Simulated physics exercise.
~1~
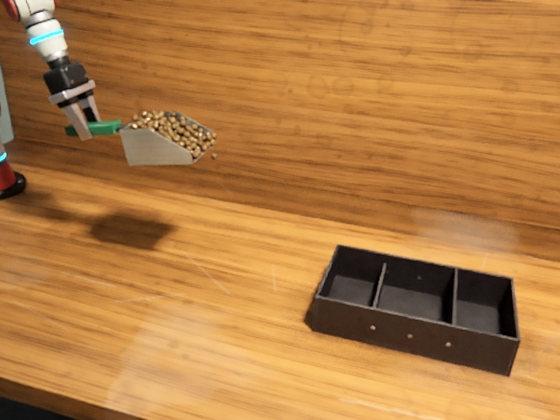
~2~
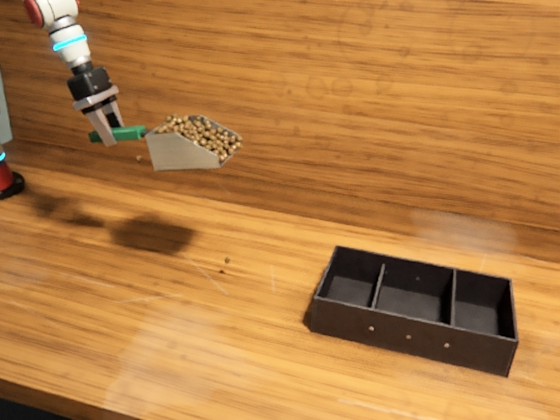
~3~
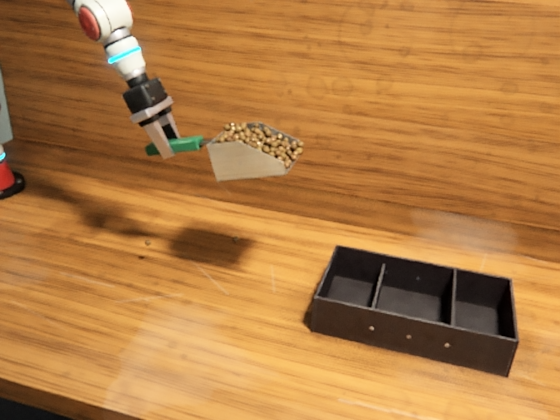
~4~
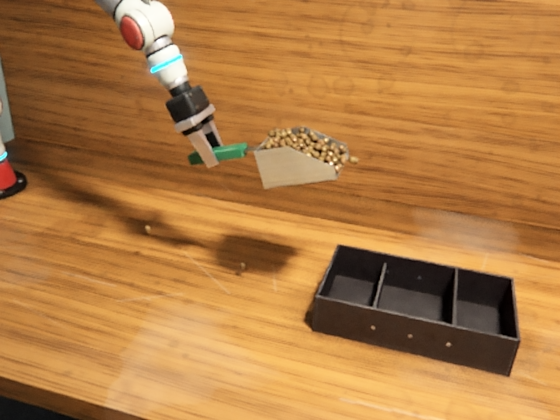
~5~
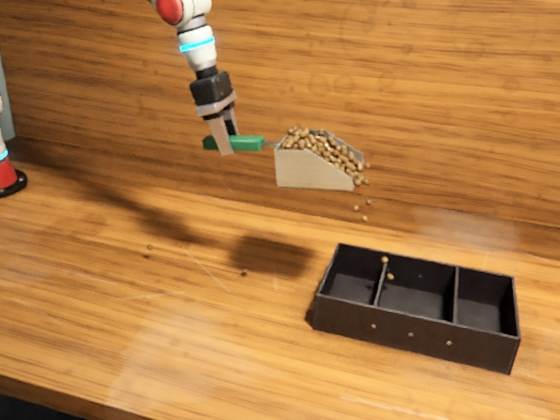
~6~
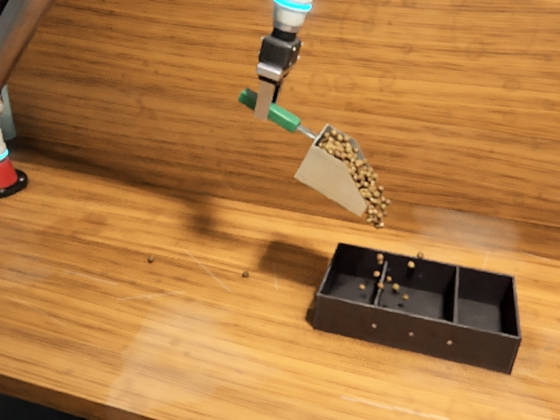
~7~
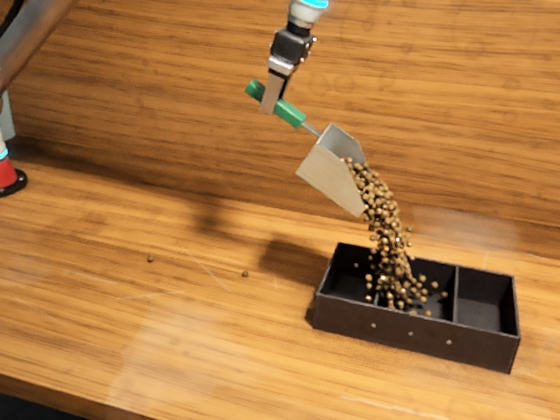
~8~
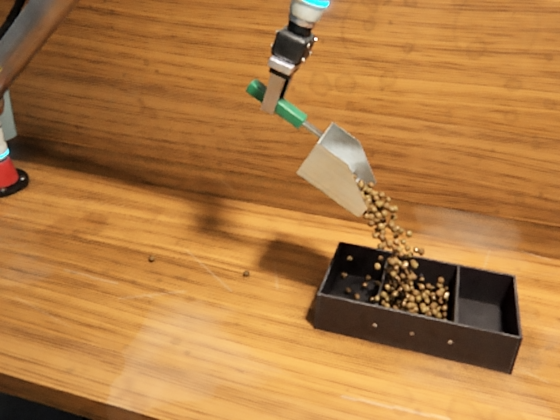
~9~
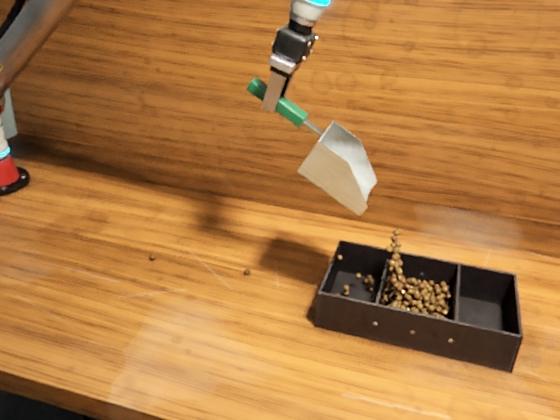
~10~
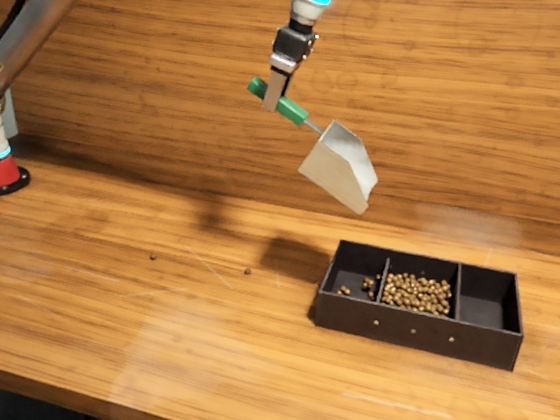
A robot arm carries a scoop right and tips its beads mostly into the box's middle part.
